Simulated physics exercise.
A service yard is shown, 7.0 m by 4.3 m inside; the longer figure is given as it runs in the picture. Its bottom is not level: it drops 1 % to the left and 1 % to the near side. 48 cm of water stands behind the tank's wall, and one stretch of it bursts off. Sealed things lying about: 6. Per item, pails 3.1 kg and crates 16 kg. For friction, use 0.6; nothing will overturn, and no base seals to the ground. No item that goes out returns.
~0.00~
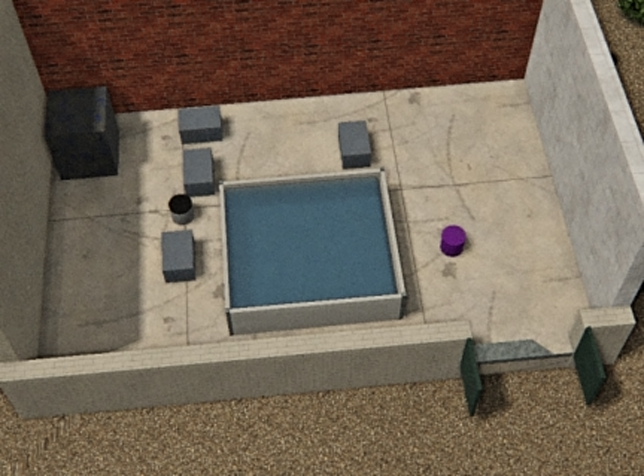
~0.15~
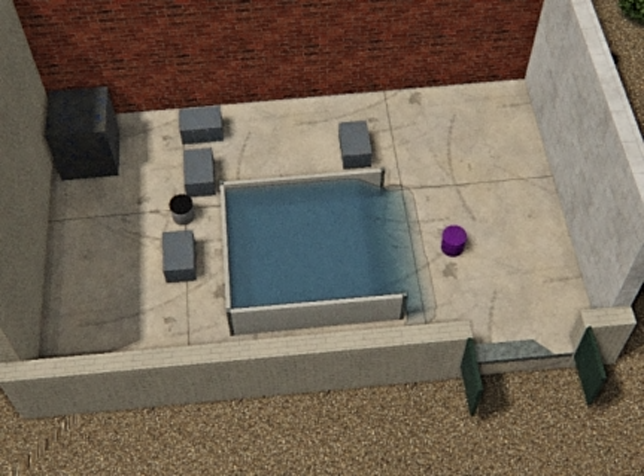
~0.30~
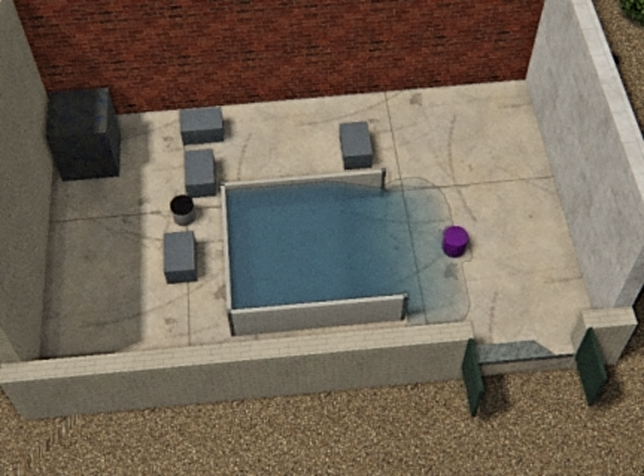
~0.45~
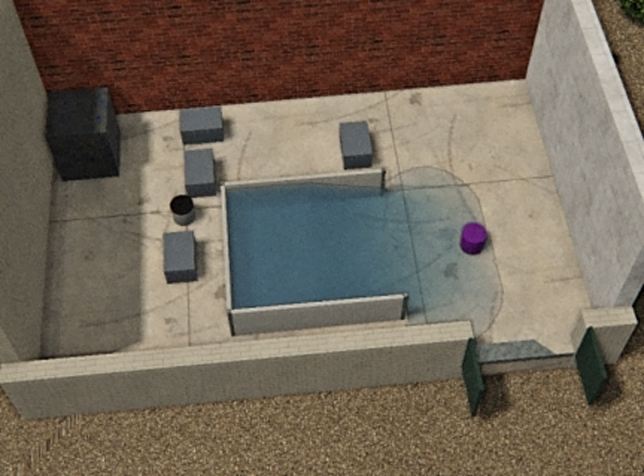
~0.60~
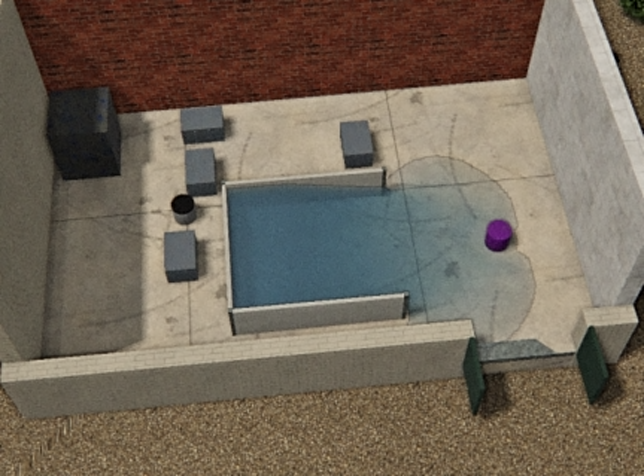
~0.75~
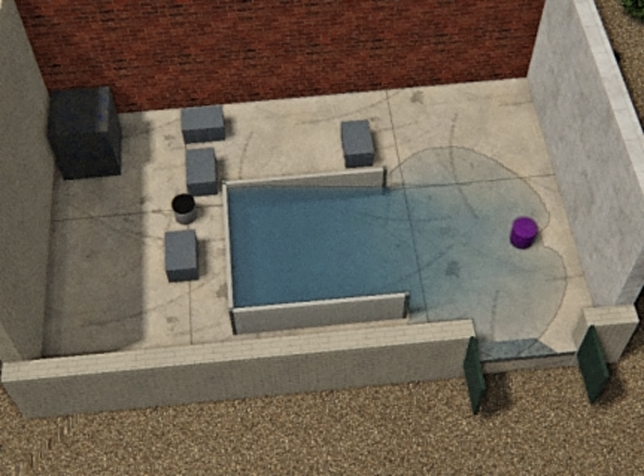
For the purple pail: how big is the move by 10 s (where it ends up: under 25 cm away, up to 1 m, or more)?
The purple pail? It ends well clear of its start.
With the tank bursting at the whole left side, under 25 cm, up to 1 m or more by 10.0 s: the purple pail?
Outcome for the purple pail: Modest displacement.
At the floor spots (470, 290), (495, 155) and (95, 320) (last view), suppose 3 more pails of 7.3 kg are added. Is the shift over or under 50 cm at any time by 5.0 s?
Well, in that order it's higher, higher and lower.
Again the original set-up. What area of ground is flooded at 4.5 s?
The covered patch comes to about 18 m2.
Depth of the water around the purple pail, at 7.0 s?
Around 6 cm.
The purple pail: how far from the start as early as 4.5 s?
I'd put it at around 120 cm.
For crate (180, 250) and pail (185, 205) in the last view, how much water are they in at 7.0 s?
1 and 1 cm.
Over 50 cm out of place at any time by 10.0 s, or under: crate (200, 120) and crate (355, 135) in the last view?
First one went too far, second one went too far.
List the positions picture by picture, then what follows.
The purple pail at (454, 235), on the bottom; water covers 4.2 m2; 0 of 6 have shifted, in the first picture.
The purple pail at (455, 235) rests on the ground; water covers 5.1 m2; 0 of 6 have shifted, in the second picture.
The purple pail at (456, 236), on the bottom; water covers 6.0 m2; 0 of 6 have shifted, in the third picture.
The purple pail at (475, 233), on the bottom, 25 cm from its start; water covers 7.2 m2; 1 of 6 have shifted, in the fourth picture.
The purple pail at (500, 230), on the bottom, 57 cm from its start; water covers 8.6 m2; 1 of 6 have shifted, in the fifth picture.
The purple pail at (525, 227), on the bottom, 90 cm from its start; water covers 10.0 m2; 1 of 6 have shifted, in the sixth picture.
After 2.0 s the purple pail is near (553, 222), 1.2 m from its start, afloat; 0 of 6 are out; 1 afloat.
After 4.5 s the purple pail is near (545, 237), 1.1 m from its start, afloat; 0 of 6 are out; 1 afloat.
After 7.0 s the purple pail is near (539, 265), 1.1 m from its start, afloat; 0 of 6 are out; 2 afloat.
After 10.0 s the purple pail has gone out; 1 of 6 are out; 0 afloat.
